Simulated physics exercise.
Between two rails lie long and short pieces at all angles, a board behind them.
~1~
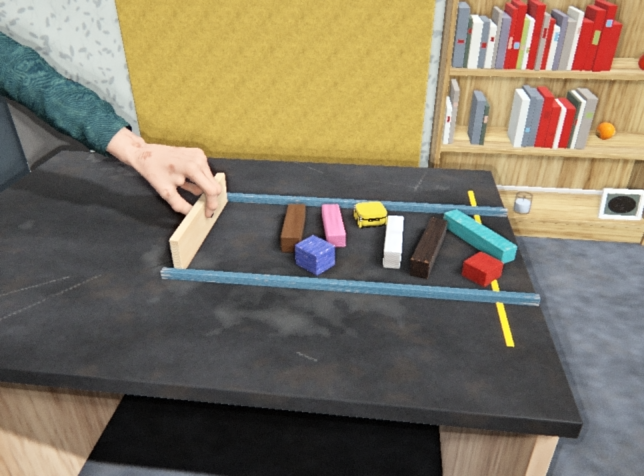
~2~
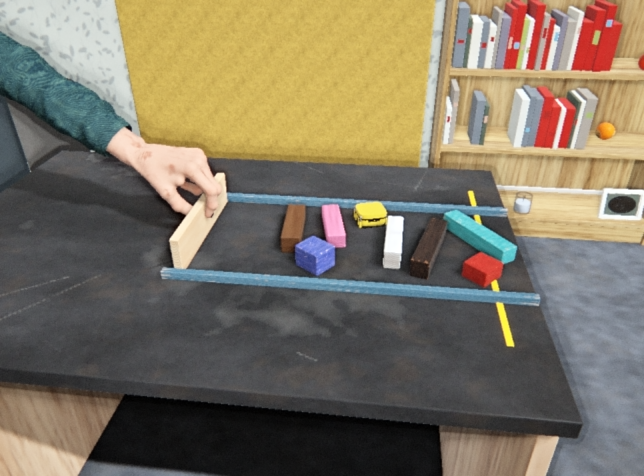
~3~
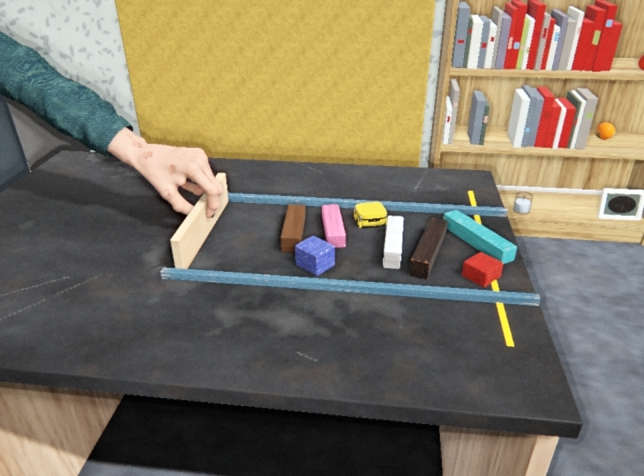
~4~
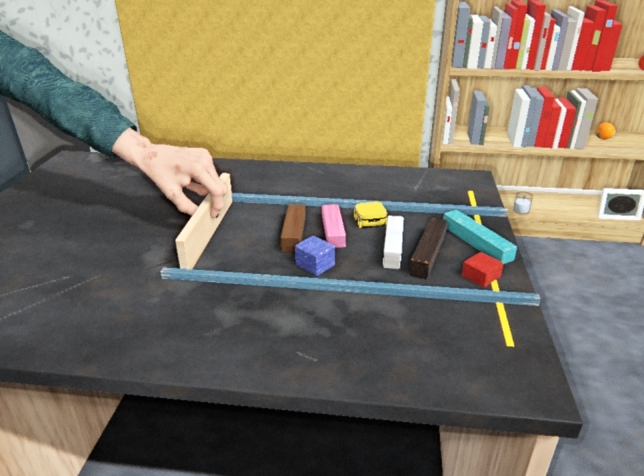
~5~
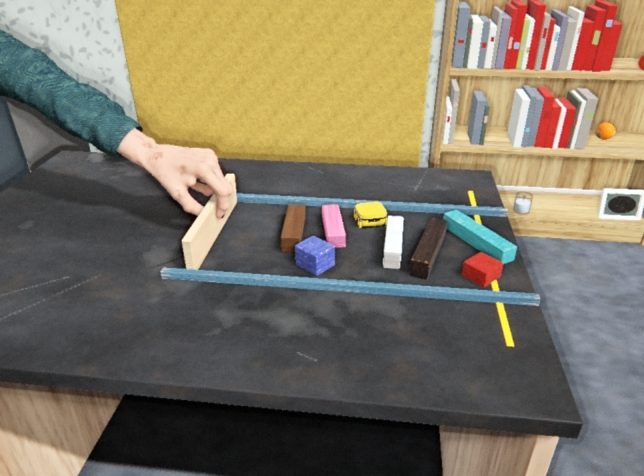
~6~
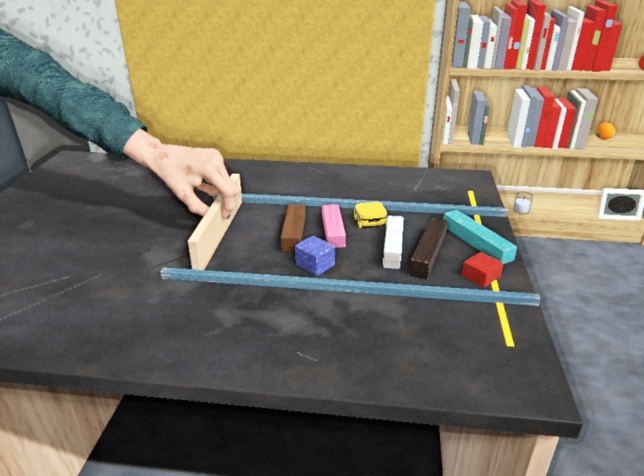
A hand in a green sleeve grips a pale wooden board on a dark tabletop seen from above at an angle, with bookshelves behind. Between two blue rails lie brown, blue, pink, yellow, white, black, turquoise and red pieces, the last two near a yellow tape line at right. The board rests at first, then the hand slides it slightly rightward, while the pieces and camera stay still.
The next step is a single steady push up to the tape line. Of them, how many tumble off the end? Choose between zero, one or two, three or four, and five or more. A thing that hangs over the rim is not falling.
The count is five or more.
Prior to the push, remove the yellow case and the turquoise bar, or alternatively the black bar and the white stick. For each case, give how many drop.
Try 1: 3; try 2: 3.
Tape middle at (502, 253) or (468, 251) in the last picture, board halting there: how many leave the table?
Respectively 6 and 3.
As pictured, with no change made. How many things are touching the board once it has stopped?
2 in contact.
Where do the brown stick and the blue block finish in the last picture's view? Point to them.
Final positions: Near (495, 240); near (510, 275).
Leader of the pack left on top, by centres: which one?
The pink stick finishes closest.
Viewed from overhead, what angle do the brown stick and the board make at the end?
The angle is some 0°.
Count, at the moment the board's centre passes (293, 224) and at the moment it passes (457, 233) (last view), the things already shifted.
Up to then 1, and up to the other point 8.
Soon after, none off yet; turquoise bar at rest near (477, 236); red block at rest near (482, 270); black bar at rest near (430, 247).
At rest, the number that fall off is five or more; fallen, yellow case, white stick, black bar, red block and turquoise bar.
